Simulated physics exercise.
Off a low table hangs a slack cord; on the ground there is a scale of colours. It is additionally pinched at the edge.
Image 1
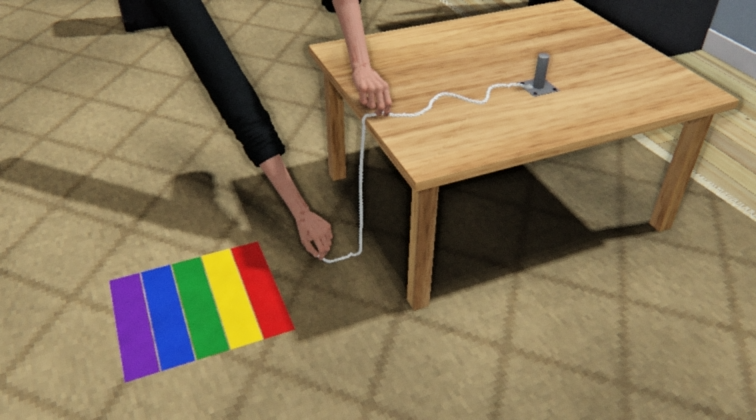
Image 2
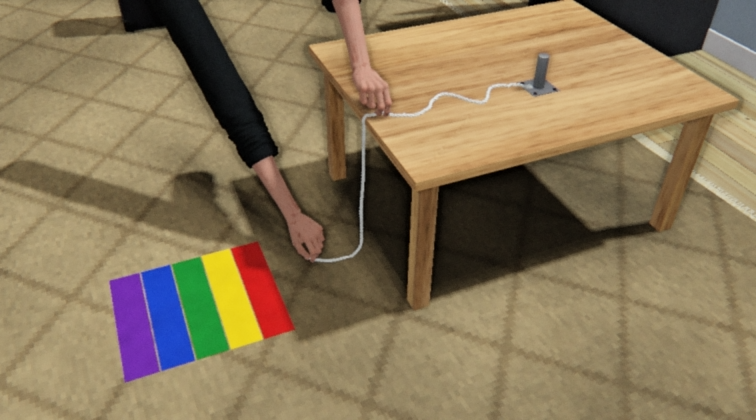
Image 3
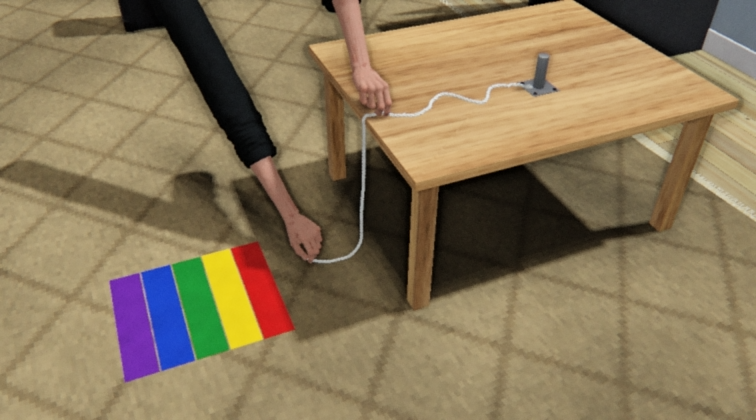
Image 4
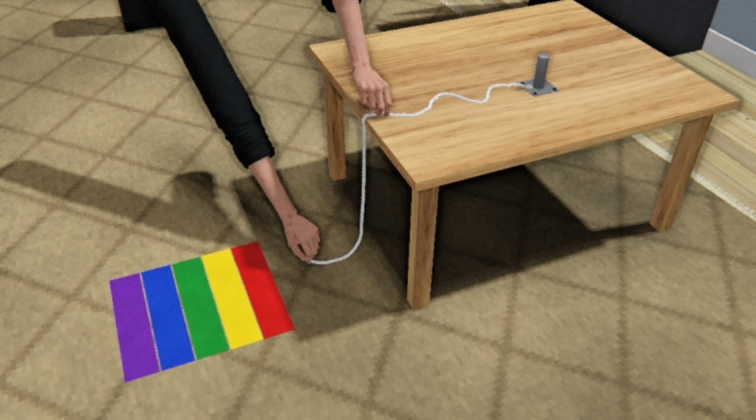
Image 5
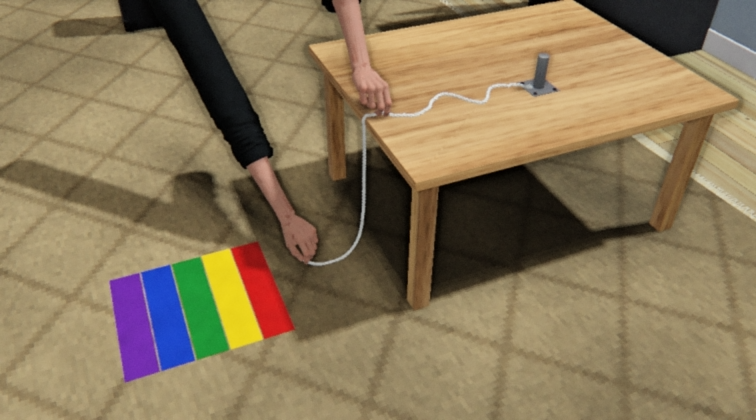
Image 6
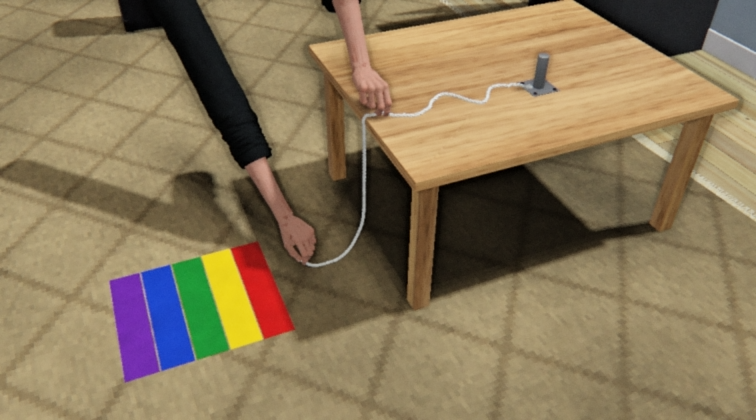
At the start, one hand pins a slack white cord at the edge of a low wooden table while the other holds its end near the floor, beside a strip of coloured bands. The lower hand then shifts slightly left, and the hanging cord bows into a smoother curve.
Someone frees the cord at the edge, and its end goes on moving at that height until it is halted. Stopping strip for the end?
Blue.
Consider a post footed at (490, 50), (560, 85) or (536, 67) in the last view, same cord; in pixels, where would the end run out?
Approximate pixels in order: (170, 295), (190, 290), (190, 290).
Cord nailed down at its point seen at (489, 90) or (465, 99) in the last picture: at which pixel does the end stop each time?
It ends up at (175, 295) the first time and at (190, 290) the second time.
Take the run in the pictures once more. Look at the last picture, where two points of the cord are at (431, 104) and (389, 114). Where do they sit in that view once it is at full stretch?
Point one: (398, 112); point two: (350, 134).
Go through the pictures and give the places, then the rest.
End (319, 256); red (273, 316); yellow (241, 326); green (208, 336); blue (174, 346); purple (139, 357), in the first picture.
End (310, 258); cord through (500, 85) (458, 96) (415, 115) (364, 137) (362, 195) (360, 246), in the second picture.
End (308, 259), in the third picture.
End (306, 260); cord through (500, 85) (458, 96) (415, 115) (364, 136) (363, 194) (356, 246), in the fourth picture.
End (304, 260), in the fifth picture.
End (302, 261); cord through (500, 85) (458, 96) (415, 115) (364, 136) (364, 194) (351, 246), in the sixth picture.
Soon after, end near (227, 282); over yellow.
Then, end near (186, 293); over green.
At full stretch, end near (162, 300); over blue. The end stops over the blue strip.
